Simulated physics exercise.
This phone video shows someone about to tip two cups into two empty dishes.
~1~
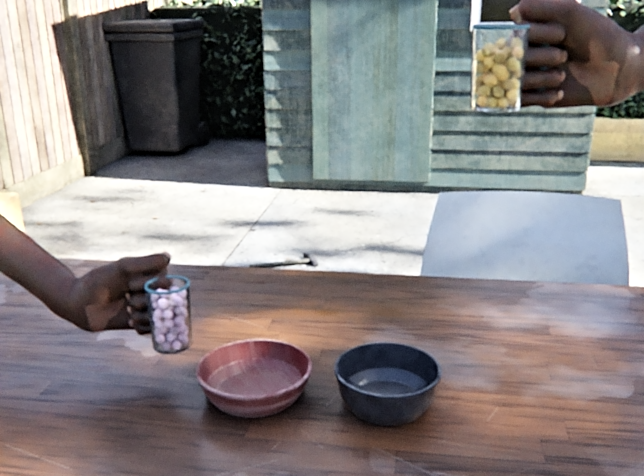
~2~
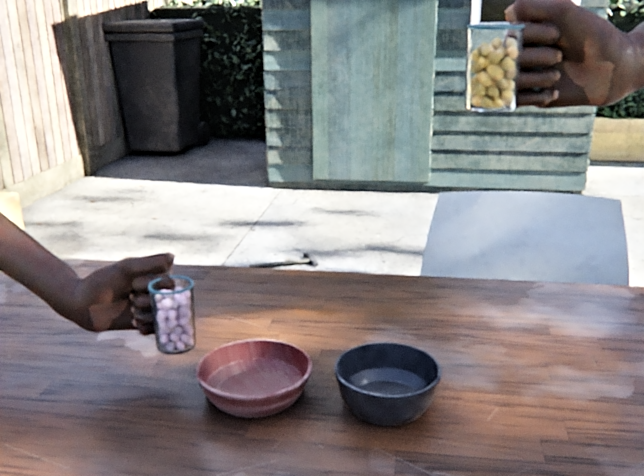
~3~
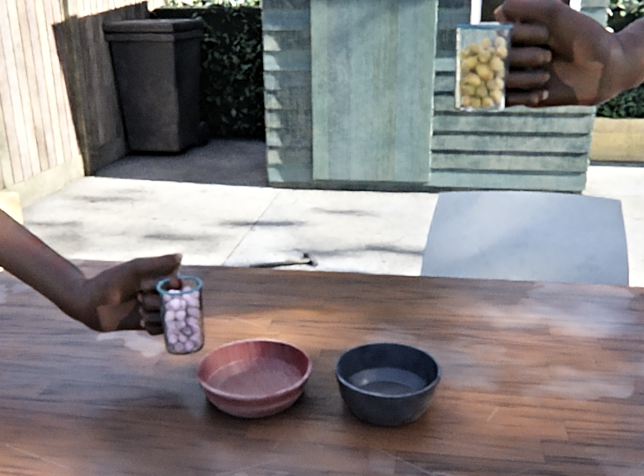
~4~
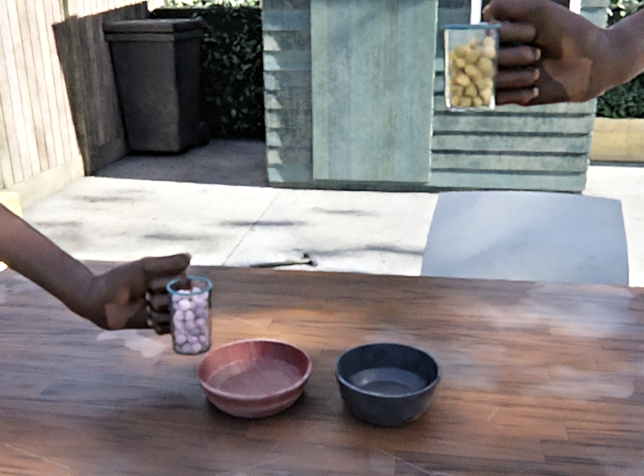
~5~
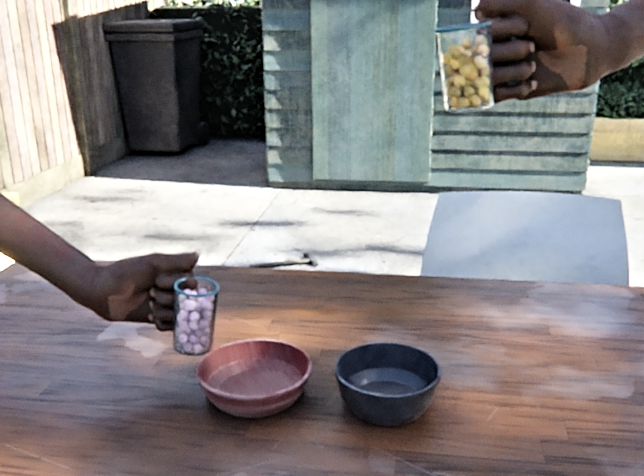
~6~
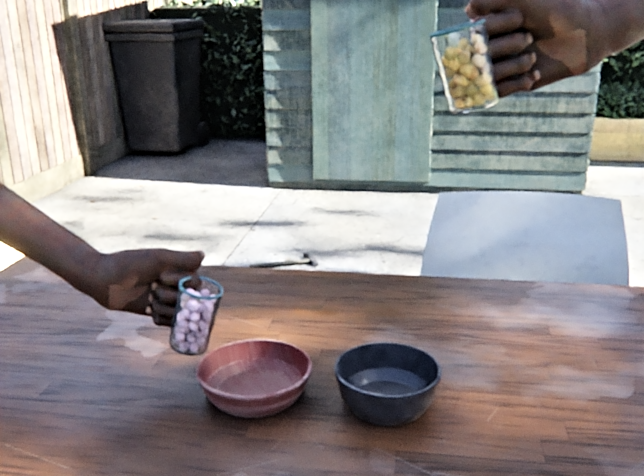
The clip opens on a wooden outdoor table with two empty dishes, one reddish and one dark, while a hand at left holds a cup of pale pink beads low and another at right holds yellowish pieces high. Both hands move their upright cups inward, then tilt them slightly.
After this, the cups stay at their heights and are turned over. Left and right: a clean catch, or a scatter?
As I see it, left dish: It'll come through with nothing missing; right: It'll come through short of a few.
Then, 0.68 s later than the last frame, left, every one still in the cup; right, every one still in the cup.
Then, 1.27 s later than the last frame, left, the larger part still in the cup, roughly a quarter in the dish, just a few in the air; right, every one still in the cup.
Then, 1.78 s later than the last frame, left, every one in the dish; right, roughly two thirds in the dish, about a tenth outside the dish, roughly a third in the air.
When it is over, left, every one in the dish, not one outside the dish; right, the larger part in the dish, about a tenth outside the dish.
